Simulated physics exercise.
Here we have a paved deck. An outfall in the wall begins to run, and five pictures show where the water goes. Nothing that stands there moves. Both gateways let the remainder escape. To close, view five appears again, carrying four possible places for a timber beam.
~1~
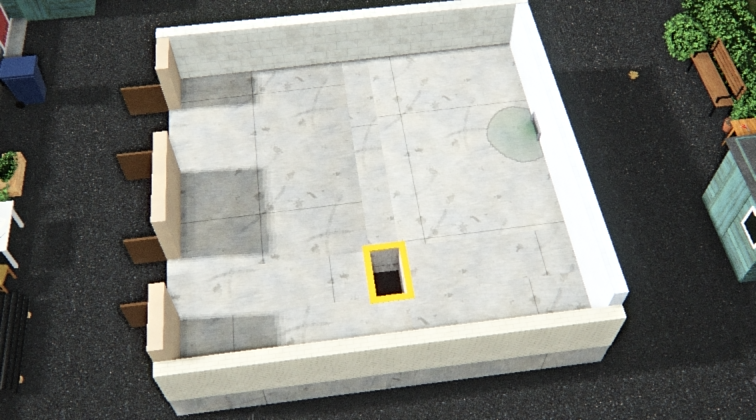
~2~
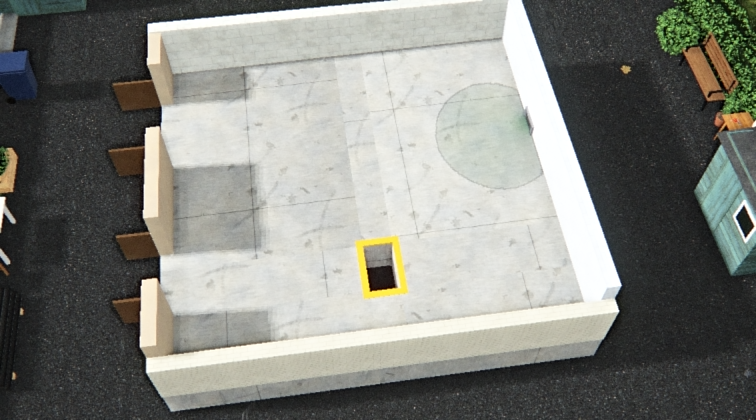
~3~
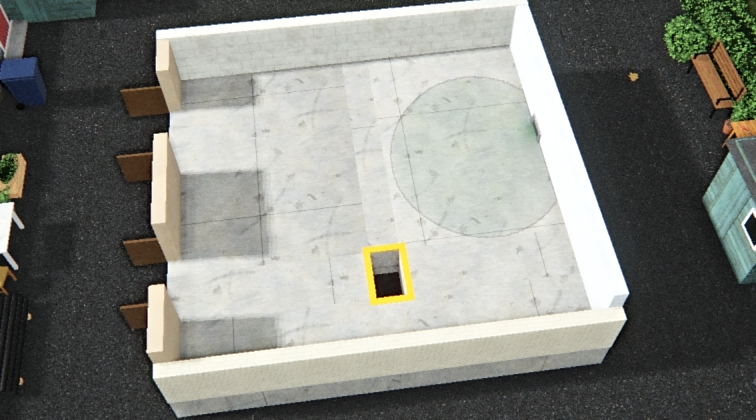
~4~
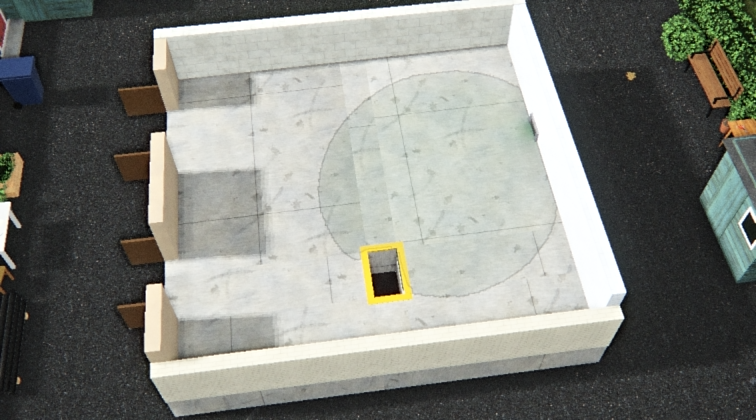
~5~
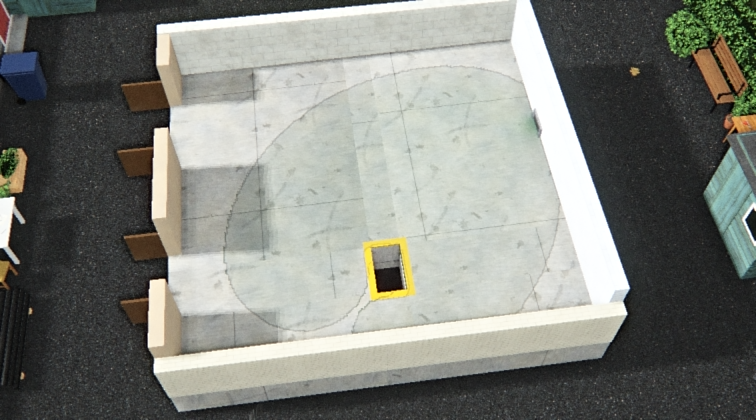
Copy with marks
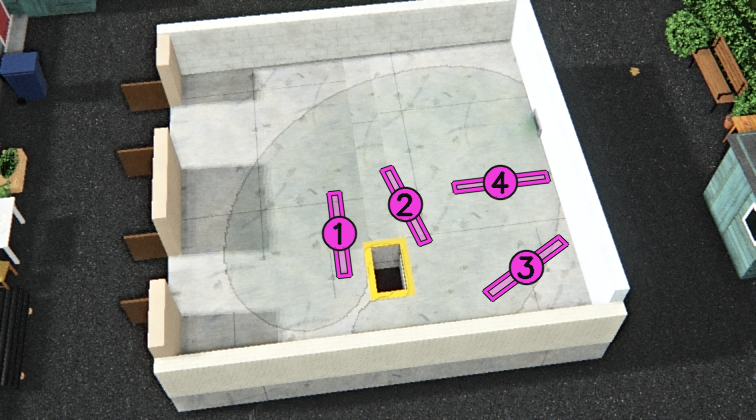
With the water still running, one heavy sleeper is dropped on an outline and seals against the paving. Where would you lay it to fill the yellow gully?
It is 1.
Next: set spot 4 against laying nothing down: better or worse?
It is worse.
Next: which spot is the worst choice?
The answer is 2.
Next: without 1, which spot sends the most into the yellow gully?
3.
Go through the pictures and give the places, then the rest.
Outfall at (537, 126); yellow gully at (388, 272); open gate at (180, 287); open gate at (181, 139); water covers 2 % of the ground and shows as far out as (506, 153); yellow gully still dry.
Water covers 8 % of the ground and shows as far out as (444, 149); yellow gully still dry.
Water covers 19 % of the ground and shows as far out as (426, 214); yellow gully still dry.
Water covers 35 % of the ground and shows as far out as (327, 217); yellow gully taking water.
Water covers 56 % of the ground and shows as far out as (255, 308); yellow gully taking water.
On the marked copy, 1 from (344, 275) to (334, 193); 2 from (386, 169) to (425, 242); 3 from (488, 295) to (562, 240); 4 from (454, 187) to (546, 176).
Choosing 1, about 40 % of the stream runs into the yellow gully, about 57 % out by the gates.
Choosing 2, about 8 % of the stream runs into the yellow gully, about 87 % out by the gates.
Choosing 3, about 25 % of the stream runs into the yellow gully, about 72 % out by the gates.
Choosing 4, about 11 % of the stream runs into the yellow gully, about 85 % out by the gates.
